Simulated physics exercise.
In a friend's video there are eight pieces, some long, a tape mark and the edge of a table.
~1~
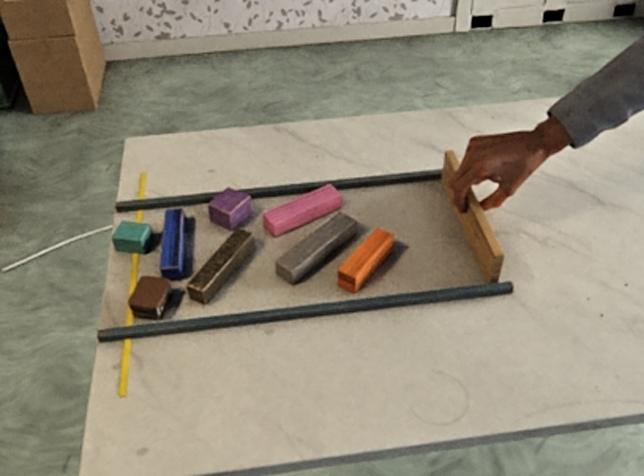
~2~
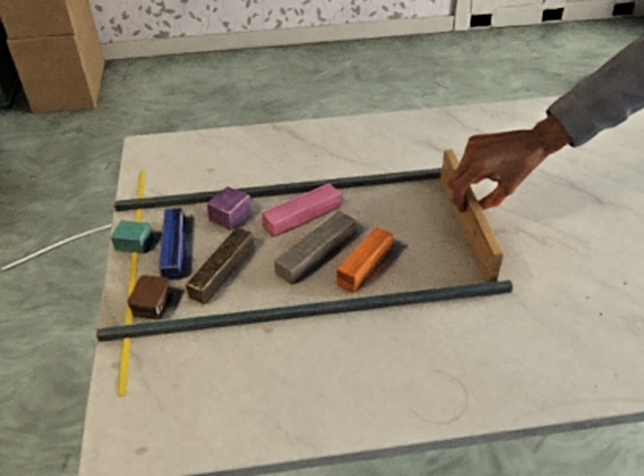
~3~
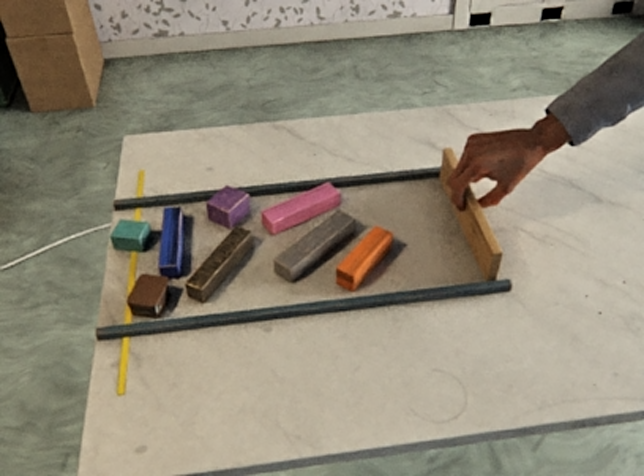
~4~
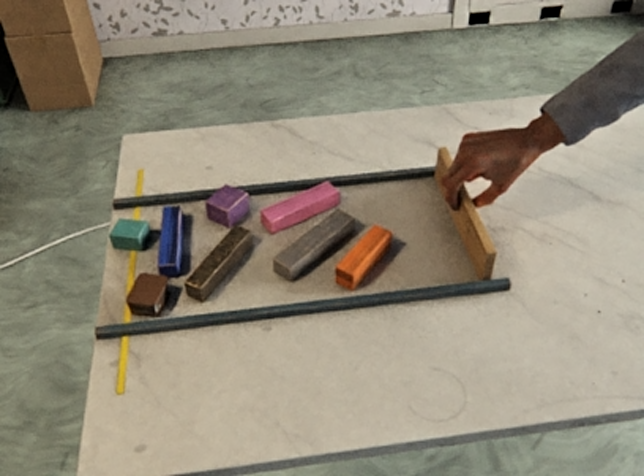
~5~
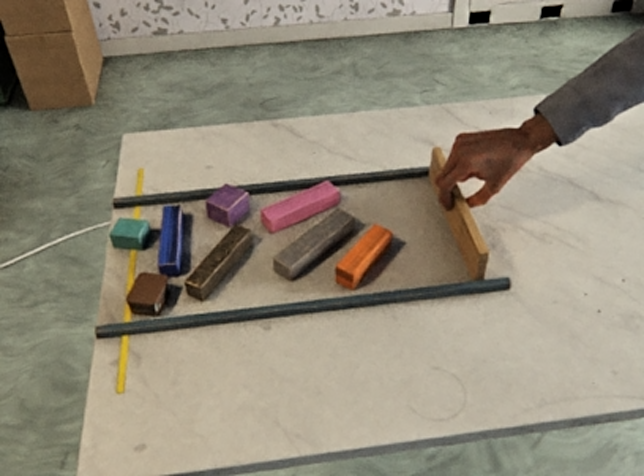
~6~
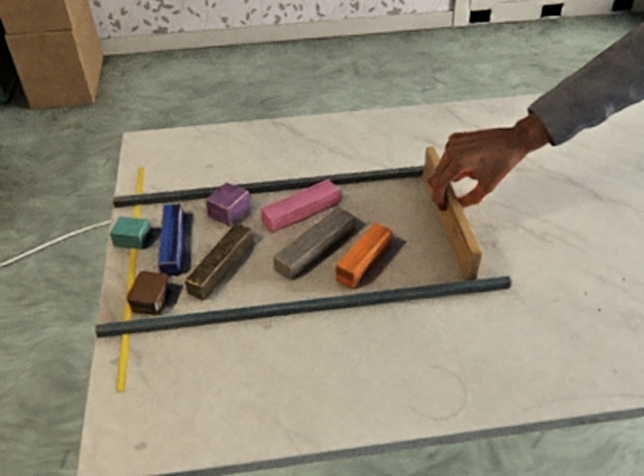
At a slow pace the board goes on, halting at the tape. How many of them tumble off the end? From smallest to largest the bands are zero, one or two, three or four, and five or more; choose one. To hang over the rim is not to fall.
The right band is five or more.
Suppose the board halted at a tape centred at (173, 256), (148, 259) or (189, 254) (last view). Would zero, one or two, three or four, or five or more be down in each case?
Taken in the order given: Three or four, at least five, three to four.
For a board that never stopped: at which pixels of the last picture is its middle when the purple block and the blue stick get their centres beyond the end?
Its middle is about (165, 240) and about (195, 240).
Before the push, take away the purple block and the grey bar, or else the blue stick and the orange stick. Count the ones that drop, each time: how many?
5 in the first try, 5 in the second.
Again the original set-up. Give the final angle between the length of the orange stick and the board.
Some 0 degrees.
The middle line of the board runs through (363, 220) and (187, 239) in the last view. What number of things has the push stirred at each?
The counts are 1 and 8.
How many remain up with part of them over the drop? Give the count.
Overhang count: 0.
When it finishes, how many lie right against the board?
It is in contact with 1.
Soon after, none off yet; turquoise block at rest near (131, 233); brown case at rest near (149, 294); blue stick at rest near (172, 238).
After that, one off so far; turquoise block on its way down near (91, 313); brown case tilting well over near (82, 300); blue stick displaced about its own width near (101, 247).
In the end, the number that fall off is five or more; gone, grey bar, pink stick, purple block, black bar, blue stick, brown case and turquoise block.
